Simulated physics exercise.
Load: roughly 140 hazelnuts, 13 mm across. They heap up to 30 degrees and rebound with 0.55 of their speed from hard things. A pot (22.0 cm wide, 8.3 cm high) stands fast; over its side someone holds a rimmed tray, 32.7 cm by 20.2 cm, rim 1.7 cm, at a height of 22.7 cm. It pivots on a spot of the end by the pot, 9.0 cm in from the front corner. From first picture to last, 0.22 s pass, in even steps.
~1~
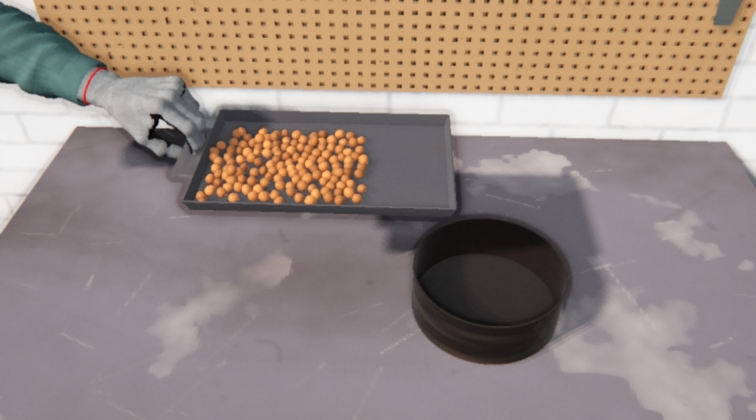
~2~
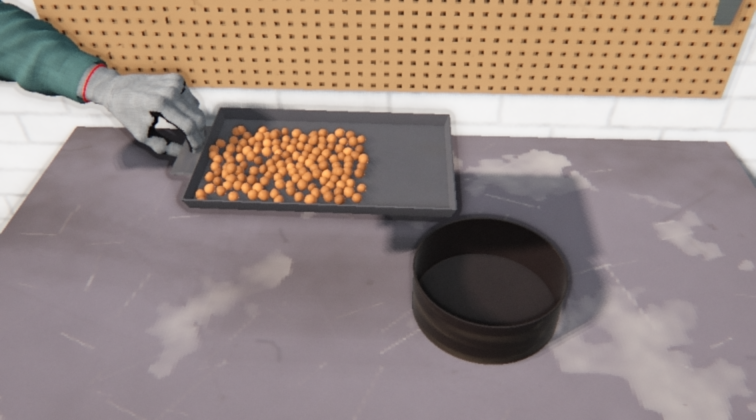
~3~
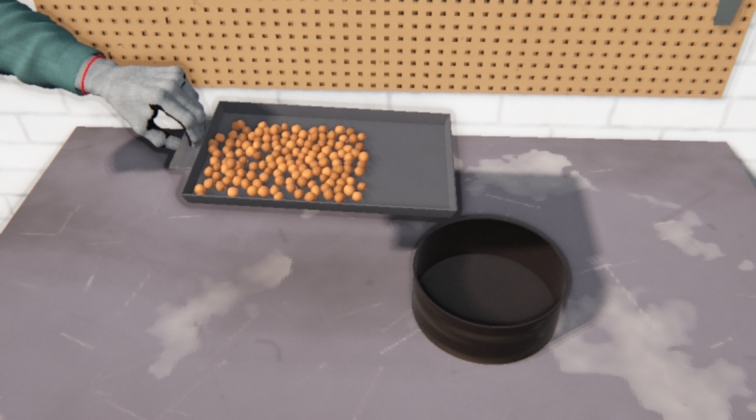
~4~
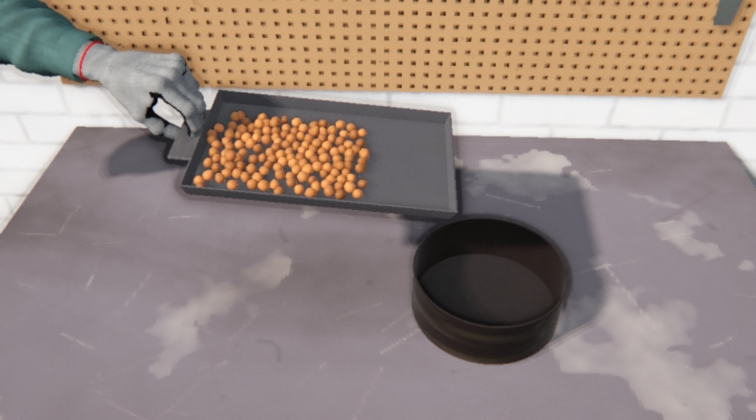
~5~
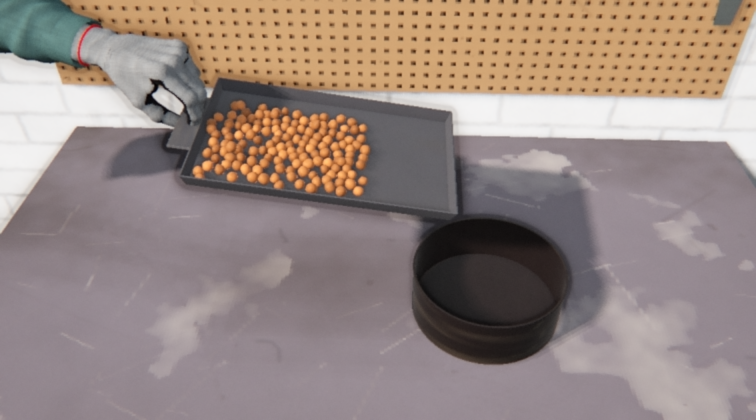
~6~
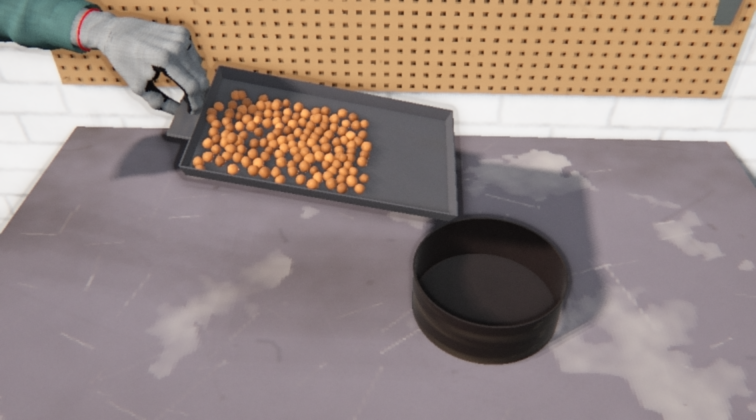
A gloved hand slowly raised the left end of a dark tray of small round orange-brown nuts, tilting it gently toward a round black pot on the right, while the nuts stayed bunched at the left.
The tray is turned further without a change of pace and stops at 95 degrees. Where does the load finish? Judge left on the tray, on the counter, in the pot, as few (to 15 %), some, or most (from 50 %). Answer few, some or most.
Tray few, counter few, pot most.
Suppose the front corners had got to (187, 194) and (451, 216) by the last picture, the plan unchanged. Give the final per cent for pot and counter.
Pot 35, counter 65.
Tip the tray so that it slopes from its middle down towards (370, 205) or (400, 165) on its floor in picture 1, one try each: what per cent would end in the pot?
About 55 and 75 per cent.
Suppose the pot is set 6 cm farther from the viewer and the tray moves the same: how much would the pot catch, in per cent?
In that case some 40 per cent.
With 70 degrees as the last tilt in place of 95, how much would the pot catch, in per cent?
Then about 85 per cent.
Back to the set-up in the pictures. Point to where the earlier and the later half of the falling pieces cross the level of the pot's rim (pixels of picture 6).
First near (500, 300), later near (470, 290).
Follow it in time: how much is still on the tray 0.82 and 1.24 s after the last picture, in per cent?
In turn: 35, 0.
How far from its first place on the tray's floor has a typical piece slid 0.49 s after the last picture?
About 17 cm.
Then, 0.49 s after the last picture, tilt 52 degrees; the tray holds 90 %, the pot 0 %.
Then, 0.82 s after the last picture, tilt 78 degrees; the tray holds 35 %, the pot 50 %.
Then, 1.24 s after the last picture, tilt 95 degrees; the tray holds 0 %, the pot 95 %.
In the end, tray 0 %, counter 5 %, pot 95 %.
